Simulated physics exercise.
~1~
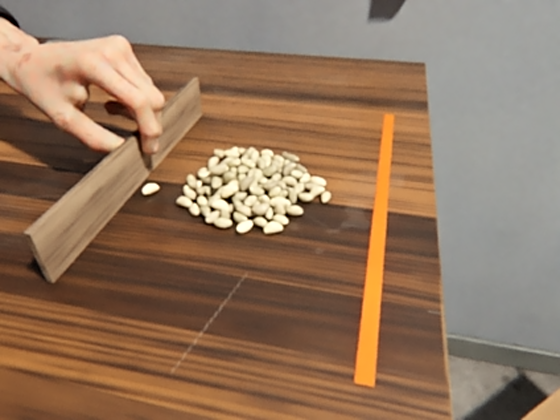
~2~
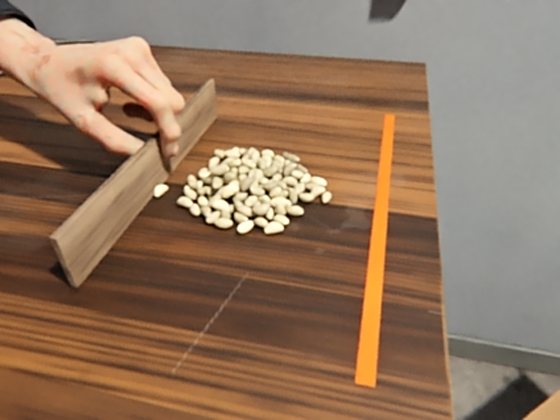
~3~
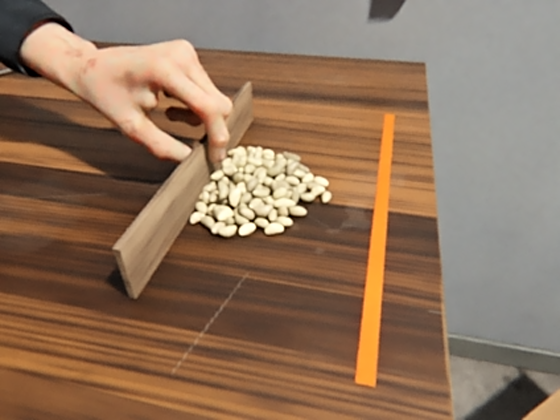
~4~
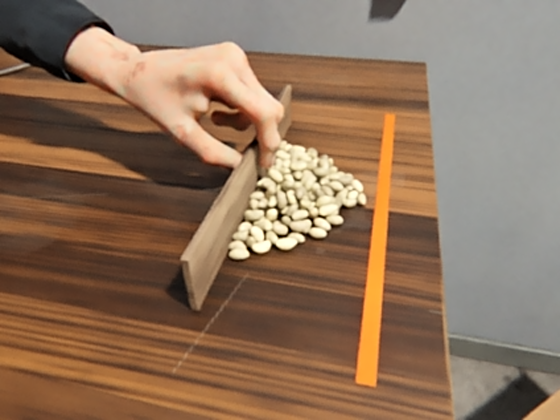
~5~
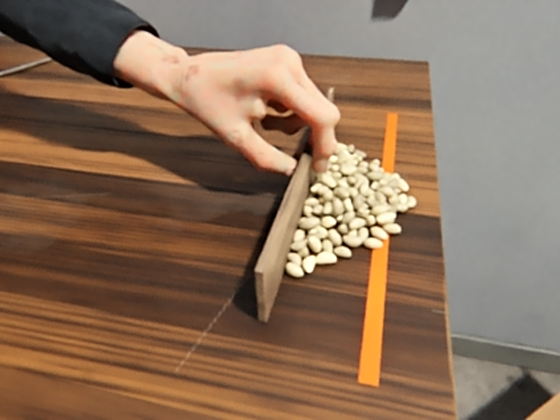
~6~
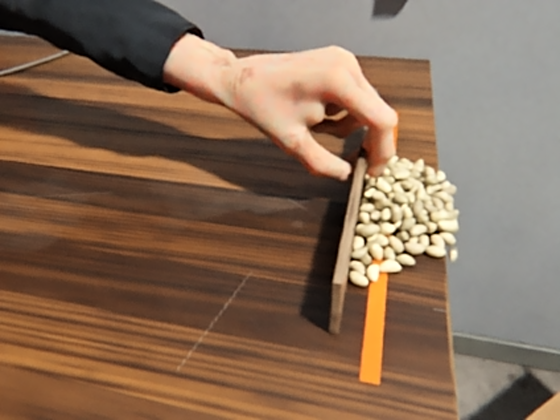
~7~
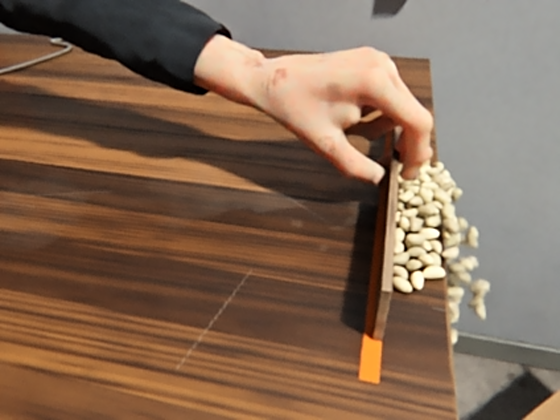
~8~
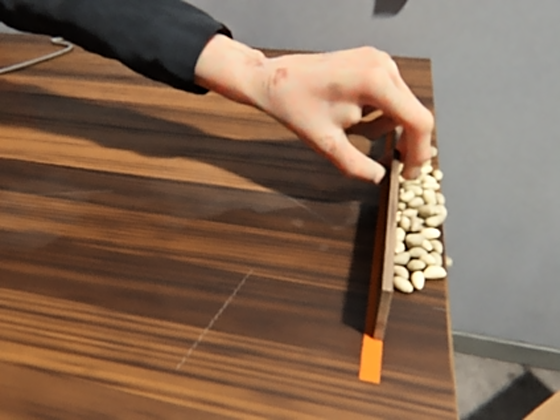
A heap of pale beans was pushed rightward across a wooden table by a hand holding an upright strip of wood, which stopped at the orange tape after about half the heap had gone over the edge, leaving the rest beside the strip.
